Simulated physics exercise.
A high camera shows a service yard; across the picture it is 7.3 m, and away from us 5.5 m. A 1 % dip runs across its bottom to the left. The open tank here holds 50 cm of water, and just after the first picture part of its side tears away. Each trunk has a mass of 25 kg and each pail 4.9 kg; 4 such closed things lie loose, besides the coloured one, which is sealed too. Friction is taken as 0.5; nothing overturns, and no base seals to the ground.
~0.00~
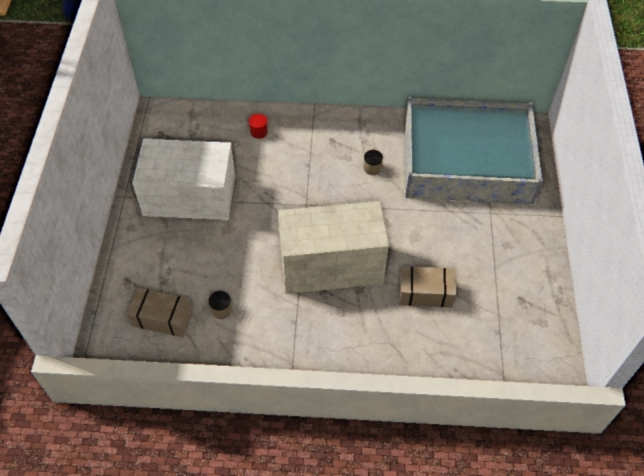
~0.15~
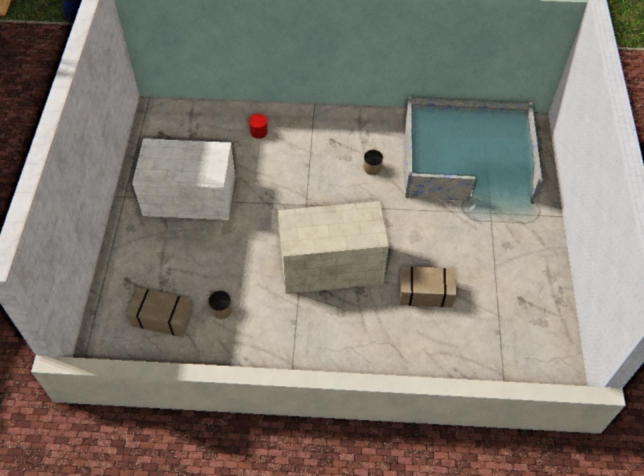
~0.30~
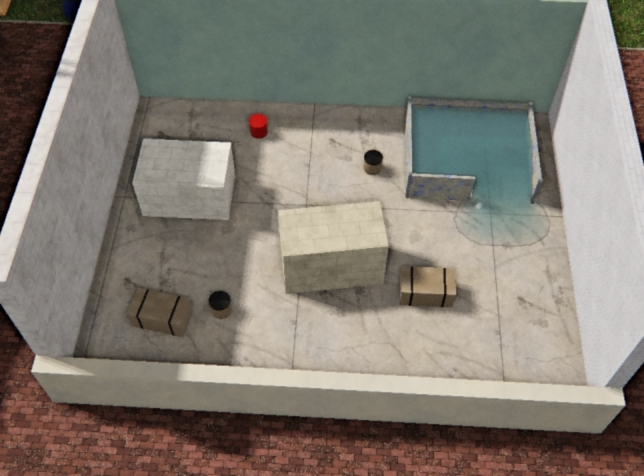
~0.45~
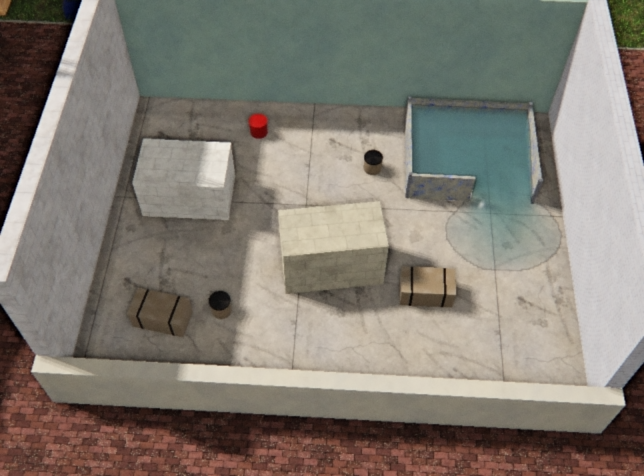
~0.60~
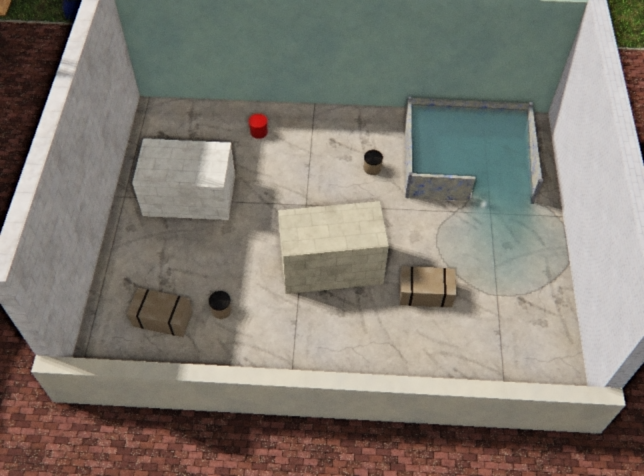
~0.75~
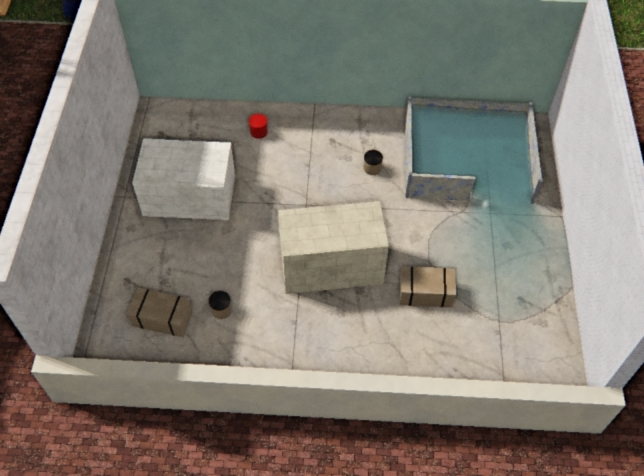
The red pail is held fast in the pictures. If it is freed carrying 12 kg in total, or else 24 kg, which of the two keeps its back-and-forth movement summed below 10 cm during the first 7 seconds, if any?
The 12 kg load already does.
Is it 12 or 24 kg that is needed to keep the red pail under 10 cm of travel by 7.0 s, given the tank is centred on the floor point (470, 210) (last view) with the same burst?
For that case: Lighter one suffices.
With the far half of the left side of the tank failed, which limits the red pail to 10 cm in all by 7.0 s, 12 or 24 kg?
Then neither load is enough.
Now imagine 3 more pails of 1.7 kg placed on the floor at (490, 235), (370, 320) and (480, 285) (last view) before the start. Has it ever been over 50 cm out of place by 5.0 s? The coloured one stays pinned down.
Order as listed: Outside the limit, outside the limit, outside the limit.
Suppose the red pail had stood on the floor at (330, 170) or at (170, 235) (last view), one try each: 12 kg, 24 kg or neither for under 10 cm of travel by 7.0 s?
Well, the little one does for the first, the little one does for the second.
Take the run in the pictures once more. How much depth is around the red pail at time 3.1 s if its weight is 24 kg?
Depth: Approx. 0 cm.
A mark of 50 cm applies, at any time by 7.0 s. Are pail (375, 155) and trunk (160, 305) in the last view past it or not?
So the first one stays inside and the second one stays inside.
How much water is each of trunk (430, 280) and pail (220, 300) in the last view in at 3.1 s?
I'd estimate 4 cm for the first and 0 cm for the second.
After 1.4 s the red pail would be 0 cm from its start with 12 kg and 0 cm from its start with 24 kg; 0 cm of water round it then.
After 3.1 s the red pail would be 0 cm from its start with 12 kg and 0 cm from its start with 24 kg; 0 cm of water round it then.
After 4.9 s the red pail would be 0 cm from its start with 12 kg and 0 cm from its start with 24 kg; 0 cm of water round it then.
After 7.0 s the red pail would be 0 cm from its start with 12 kg and 0 cm from its start with 24 kg; 0 cm of water round it then.
